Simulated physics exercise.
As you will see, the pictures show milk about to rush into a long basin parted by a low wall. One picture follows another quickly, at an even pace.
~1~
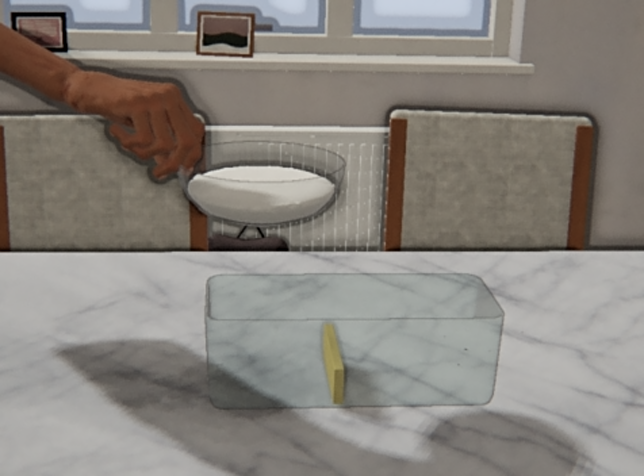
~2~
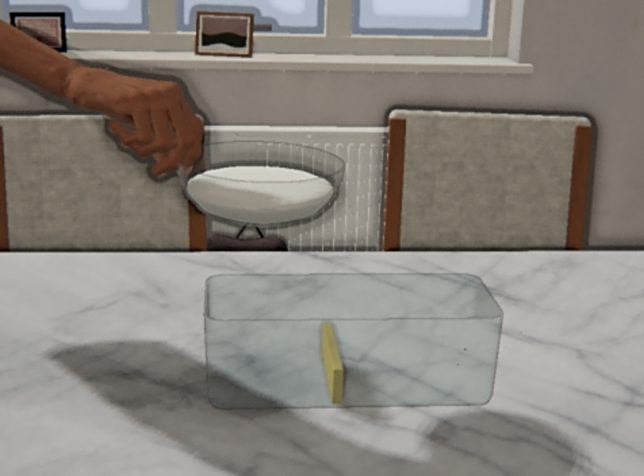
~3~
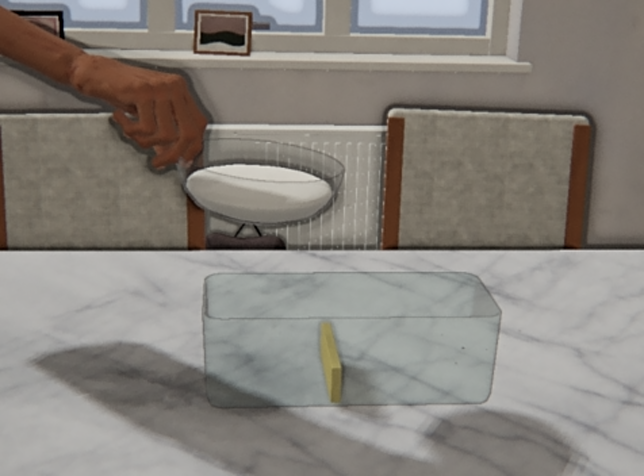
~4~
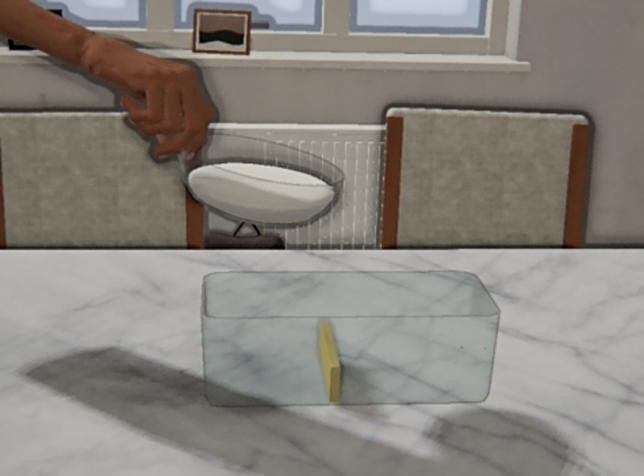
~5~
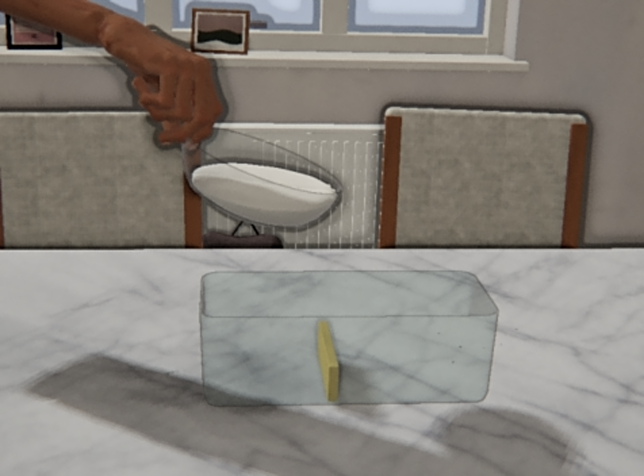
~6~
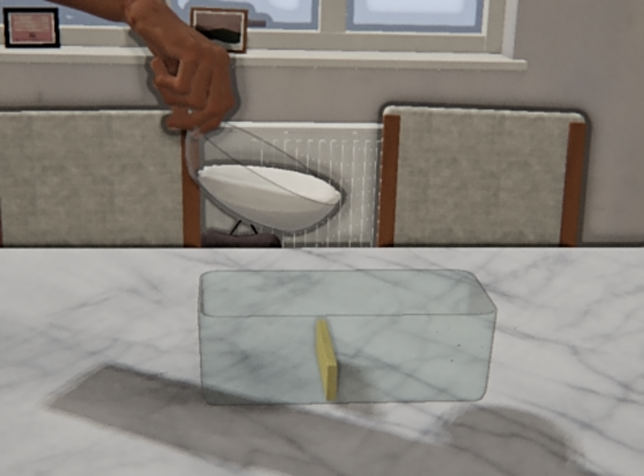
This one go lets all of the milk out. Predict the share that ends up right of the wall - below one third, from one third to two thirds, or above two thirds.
The share is above two thirds.
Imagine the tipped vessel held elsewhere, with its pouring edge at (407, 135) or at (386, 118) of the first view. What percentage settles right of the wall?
It comes out at around 90 percent and then around 90 percent.
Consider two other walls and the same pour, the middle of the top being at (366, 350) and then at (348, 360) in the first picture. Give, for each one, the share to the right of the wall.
With the first placement it is 50 %, with the second 65 %.
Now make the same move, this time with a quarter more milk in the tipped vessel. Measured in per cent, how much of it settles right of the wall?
Around 80 percent, more or less.
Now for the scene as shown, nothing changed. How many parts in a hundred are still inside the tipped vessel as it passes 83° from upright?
Some 10 per cent has not yet come out.
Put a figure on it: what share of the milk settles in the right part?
Some 80 per cent.
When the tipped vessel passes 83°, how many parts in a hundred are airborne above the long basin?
Around 30 in a hundred.
A moment on, the tilt is 83° and 12 per cent is still to pour, 0 is left of the wall and 59 right of it.
Next, the tilt is 100° and 0 per cent is still to pour, 19 is left of the wall and 78 right of it.
Then the tilt is 100° and 0 per cent is still to pour, 21 is left of the wall and 78 right of it.
Later the tilt is 100° and 0 per cent is still to pour, 21 is left of the wall and 78 right of it.
Finally, 21 per cent lies left of the wall, 78 right of it and 1 outside.
